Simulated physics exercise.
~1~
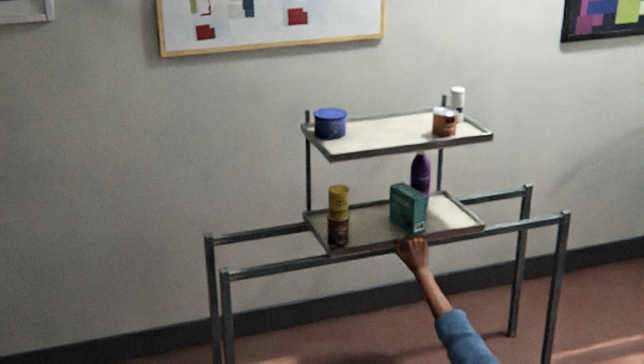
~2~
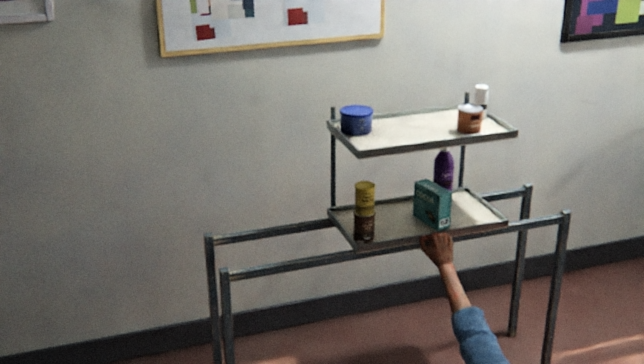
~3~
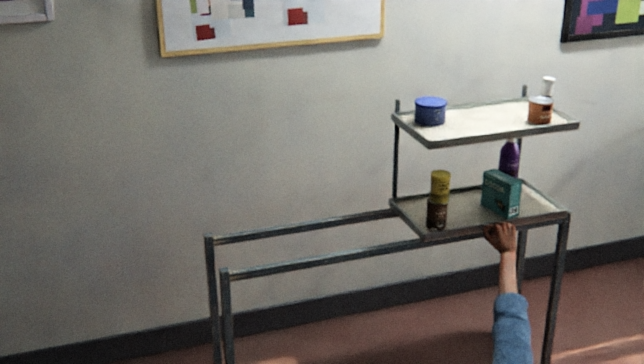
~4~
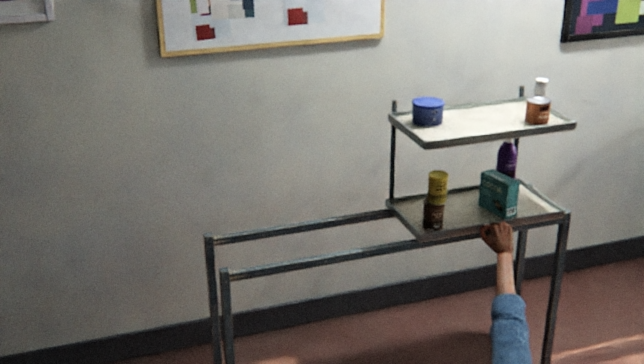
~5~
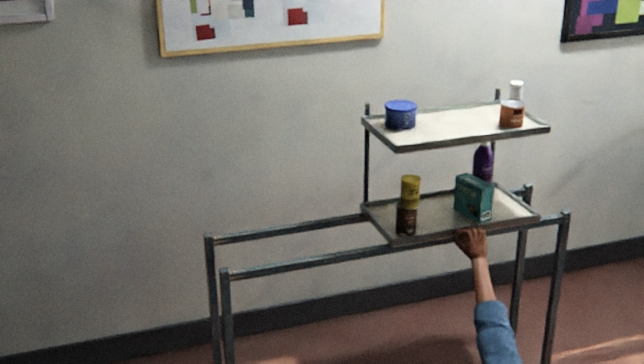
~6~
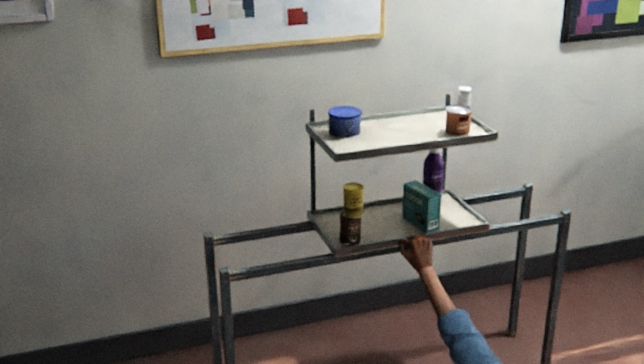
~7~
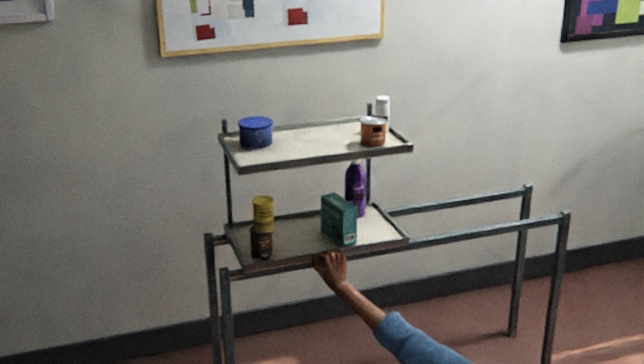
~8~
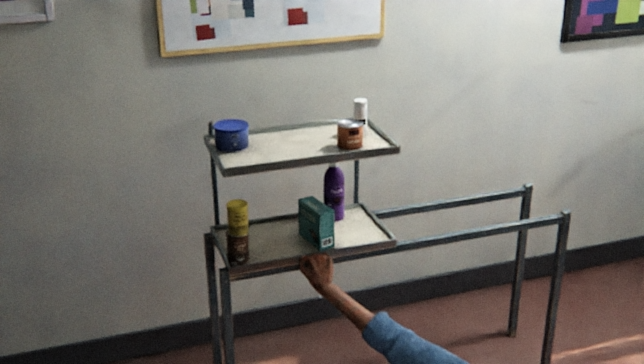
Against a gallery wall, a hand slides a loaded two-tier shelf right, then far left.
